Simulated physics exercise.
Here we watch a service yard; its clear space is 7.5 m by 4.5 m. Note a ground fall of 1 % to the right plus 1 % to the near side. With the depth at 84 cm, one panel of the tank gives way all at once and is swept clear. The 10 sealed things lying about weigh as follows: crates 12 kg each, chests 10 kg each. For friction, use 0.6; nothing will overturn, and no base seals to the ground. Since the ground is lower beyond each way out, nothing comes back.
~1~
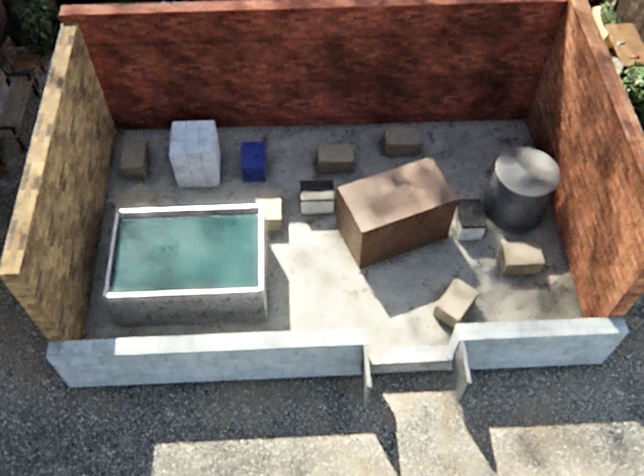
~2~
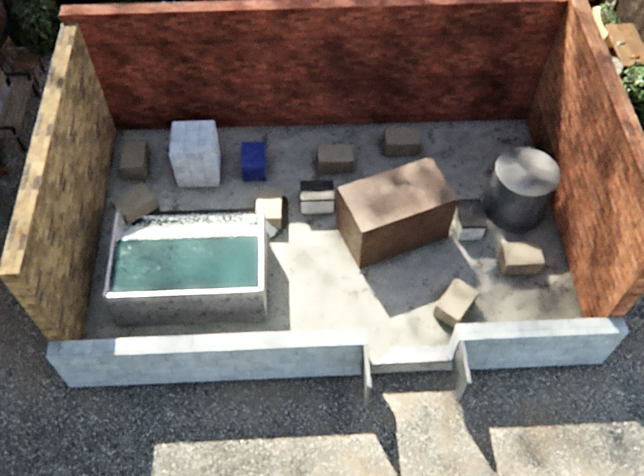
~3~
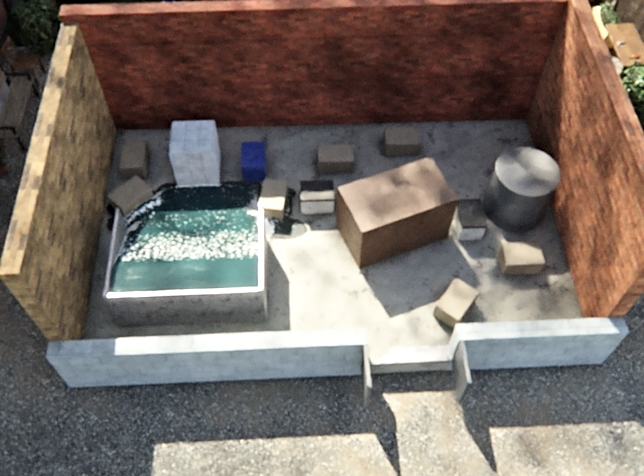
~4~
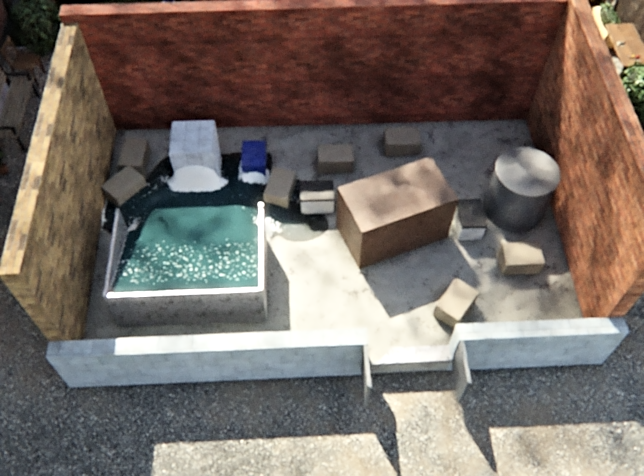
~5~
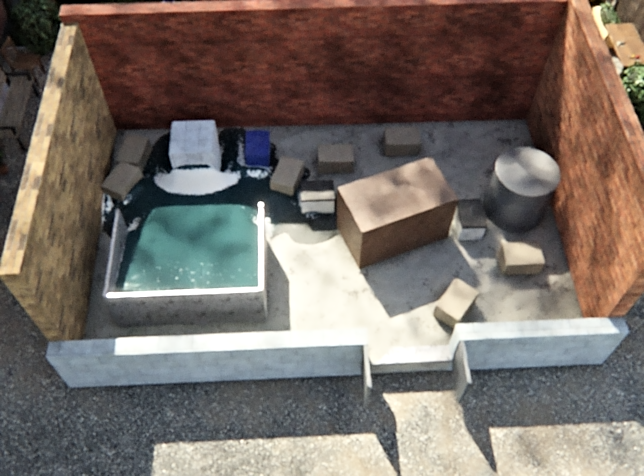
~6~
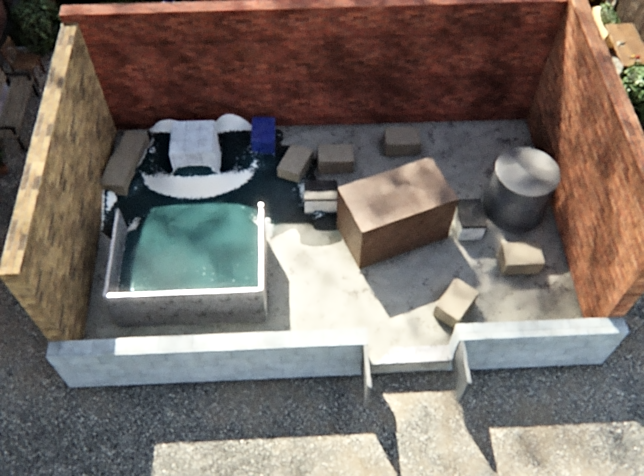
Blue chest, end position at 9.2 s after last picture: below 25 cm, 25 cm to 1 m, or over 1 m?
It finishes a long distance off.
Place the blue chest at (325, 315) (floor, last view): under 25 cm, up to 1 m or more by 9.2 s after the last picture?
I'd say it lands far off.
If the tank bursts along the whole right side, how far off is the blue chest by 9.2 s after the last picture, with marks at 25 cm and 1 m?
Had it gone that way, the blue chest would drift slightly.
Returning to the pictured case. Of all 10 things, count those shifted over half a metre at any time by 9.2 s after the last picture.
10.
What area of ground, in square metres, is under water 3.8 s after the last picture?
Around 27 m2 of it.
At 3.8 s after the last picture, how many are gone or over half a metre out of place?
By then the count is 8.
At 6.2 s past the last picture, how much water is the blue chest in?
Close to 16 centimetres.
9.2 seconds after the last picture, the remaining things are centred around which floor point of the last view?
I'd put it close to (476, 224) in the last view.
Then, 1.2 s after the last picture the blue chest is near (331, 116), 1.5 m from its start, afloat; 0 of 10 are out; 4 afloat.
Then, 3.8 s after the last picture the blue chest is near (510, 135), 4.4 m from its start, afloat; 0 of 10 are out; 6 afloat.
Then, 6.2 s after the last picture the blue chest is near (482, 142), 3.9 m from its start, afloat; 0 of 10 are out; 10 afloat.
Then, 9.2 s after the last picture the blue chest is near (480, 165), 3.8 m from its start, afloat; 1 of 10 are out; 9 afloat.
